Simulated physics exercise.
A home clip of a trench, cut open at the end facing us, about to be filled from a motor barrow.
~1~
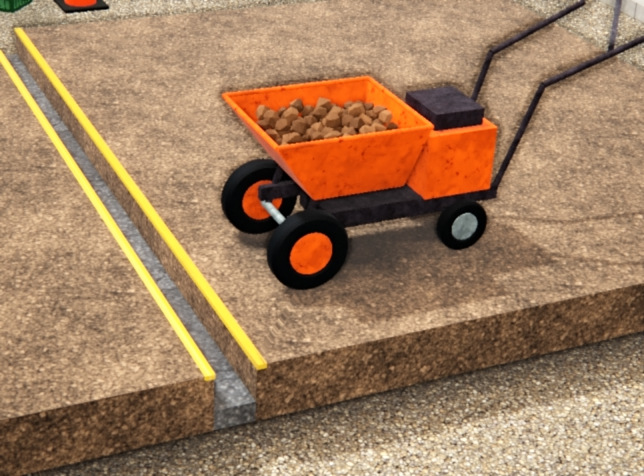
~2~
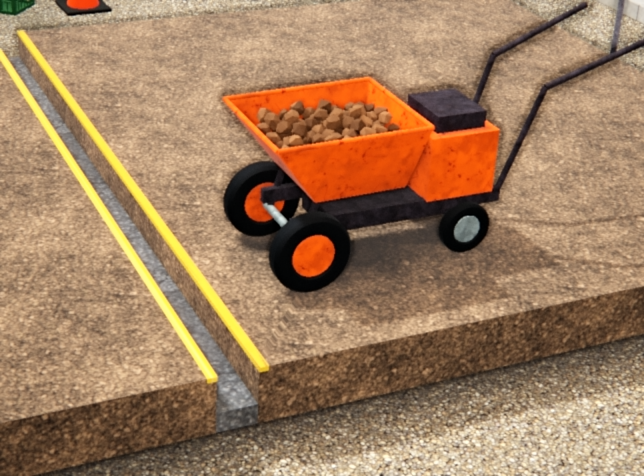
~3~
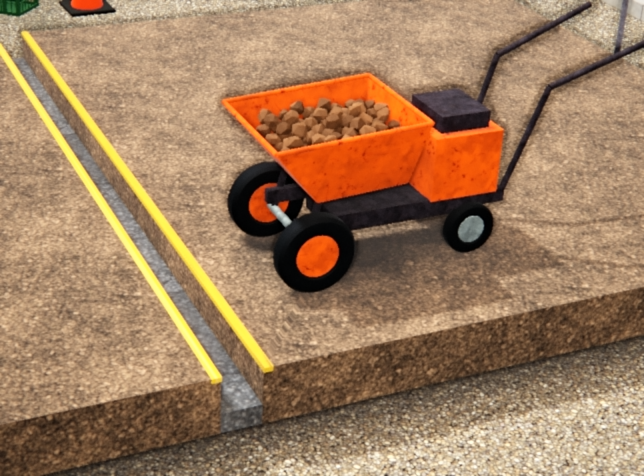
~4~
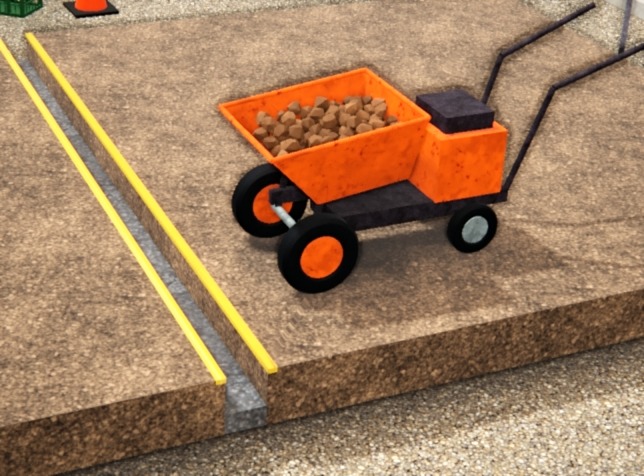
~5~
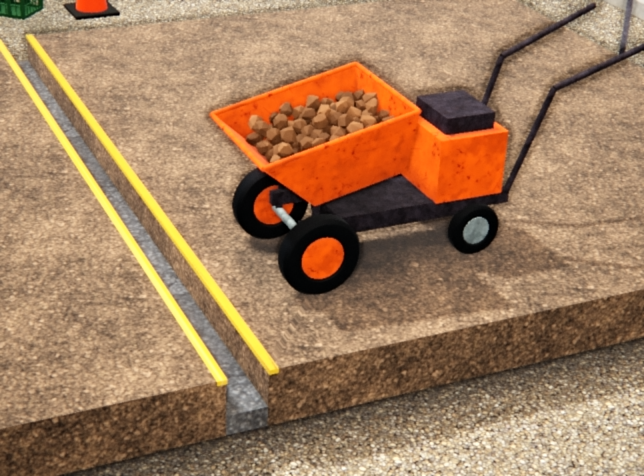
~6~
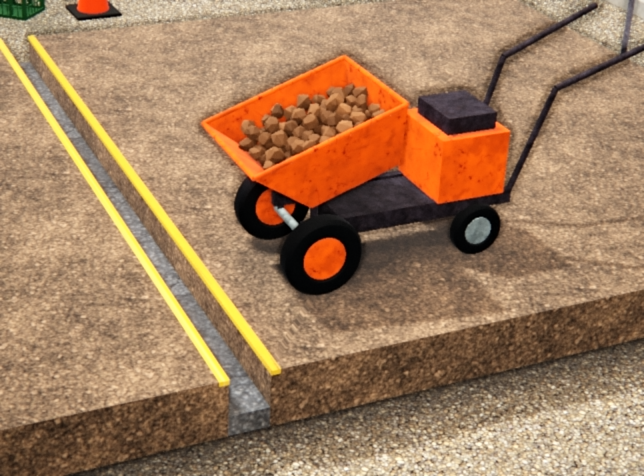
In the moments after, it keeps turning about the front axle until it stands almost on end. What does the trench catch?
In the trench: Under half.
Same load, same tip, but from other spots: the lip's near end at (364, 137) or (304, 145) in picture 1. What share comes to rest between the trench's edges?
First some 40, then 60 per cent.
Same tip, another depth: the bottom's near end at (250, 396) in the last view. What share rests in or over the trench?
Some 30 per cent.
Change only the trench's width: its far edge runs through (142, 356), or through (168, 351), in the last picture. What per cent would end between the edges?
The first gives 100 %, the second 80 %.
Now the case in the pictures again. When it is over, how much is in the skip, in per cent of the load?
Near 0 %.
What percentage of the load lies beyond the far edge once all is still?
Roughly 65 in a hundred.
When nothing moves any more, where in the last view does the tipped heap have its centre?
At about (140, 284).
Shortly afterwards, skip tipped steeply; the whole lot in the skip.
Next, skip tipped right over; the bulk in the skip; only a few in or heaped over the trench; a little beyond it; only a few falling.
Some moments later, skip tipped right over; near a quarter in the skip; a little in or heaped over the trench; near two thirds beyond it.
In the end, skip tipped right over; only a few in the skip; near a third in or heaped over the trench; near two thirds beyond it.
